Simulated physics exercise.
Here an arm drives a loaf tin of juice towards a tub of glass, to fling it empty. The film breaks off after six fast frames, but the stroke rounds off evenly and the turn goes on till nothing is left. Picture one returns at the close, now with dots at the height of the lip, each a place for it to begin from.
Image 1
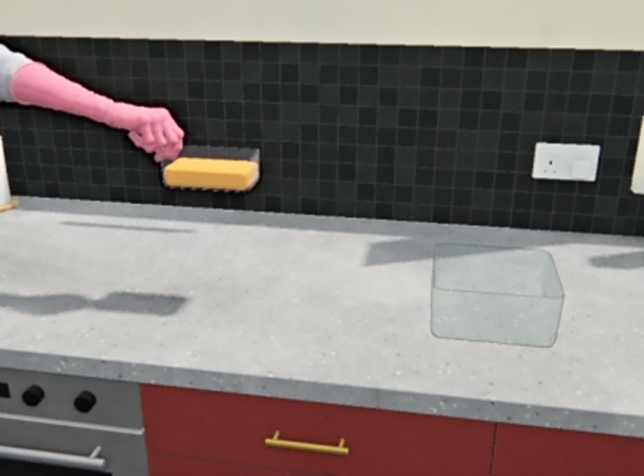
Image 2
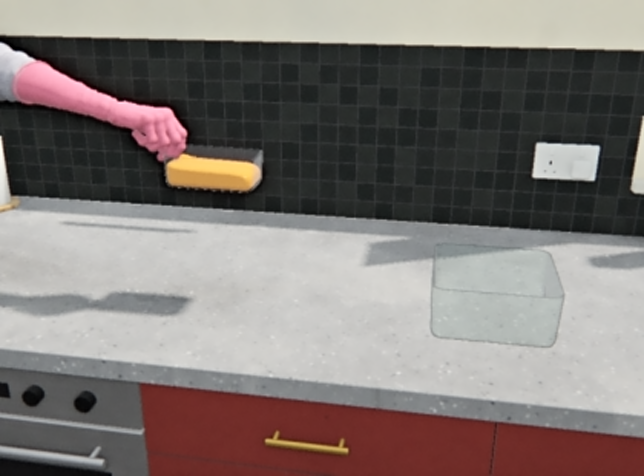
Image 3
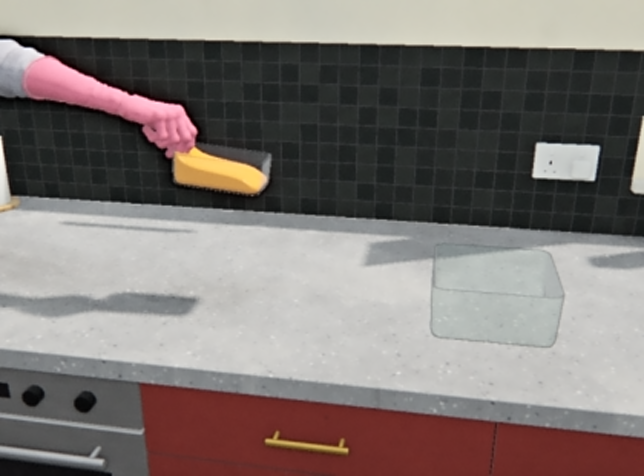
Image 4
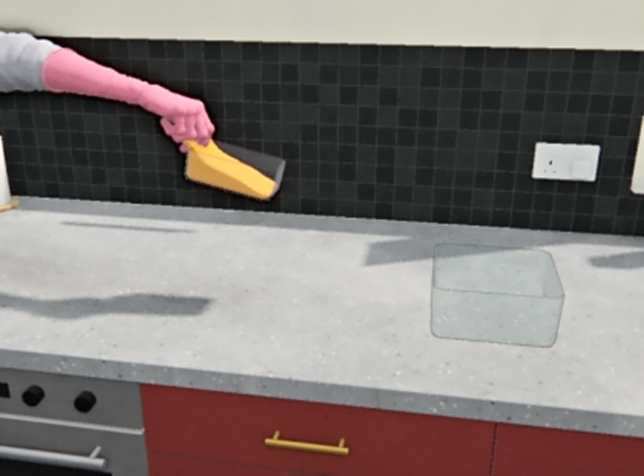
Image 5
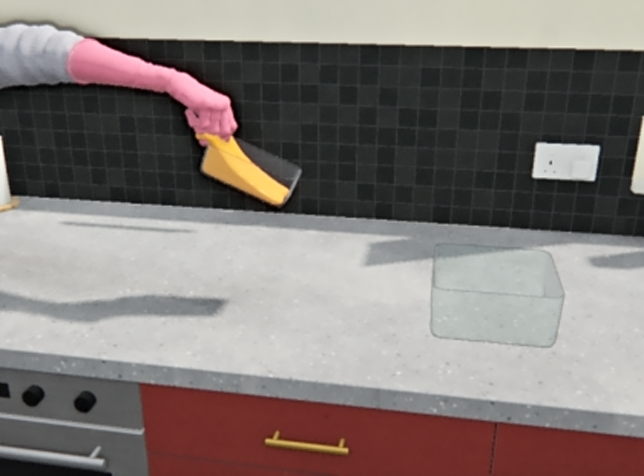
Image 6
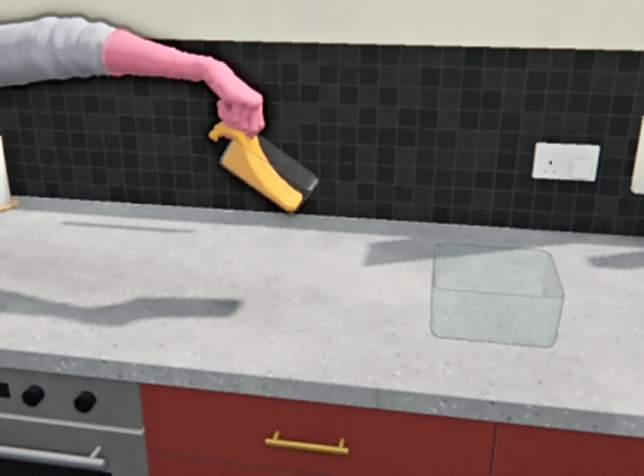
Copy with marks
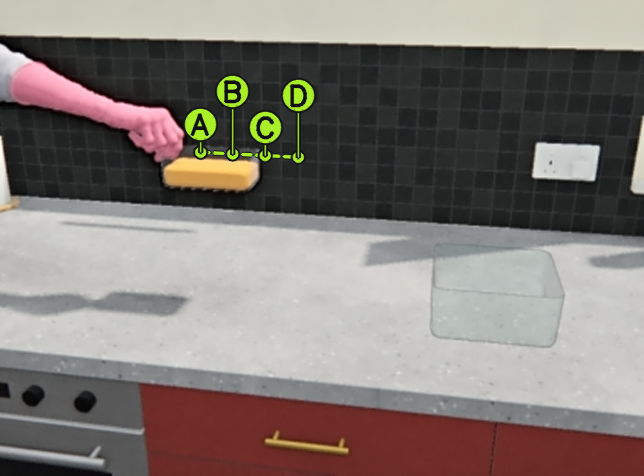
A pink-gloved hand held a loaf-shaped container of orange juice above a grey counter, then moved it a little to the right, tilting its right end steadily downward, while a clear glass tub sat still.
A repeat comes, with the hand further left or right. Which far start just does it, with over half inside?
Dot D.
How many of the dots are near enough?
One of them.
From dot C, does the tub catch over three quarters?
No.
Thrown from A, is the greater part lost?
Yes, it does.
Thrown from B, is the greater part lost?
Yes, it does.
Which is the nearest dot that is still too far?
C.
In lime, A at (200, 152); B at (232, 153); C at (265, 155); D at (298, 157).
With A, about 1 % lands in the tub, 98 % falls short.
With B, about 11 % lands in the tub, 86 % falls short and 3 % goes beside or beyond.
With C, about 27 % lands in the tub, 67 % falls short and 7 % goes beside or beyond.
With D, about 70 % lands in the tub, 25 % falls short and 5 % goes beside or beyond.
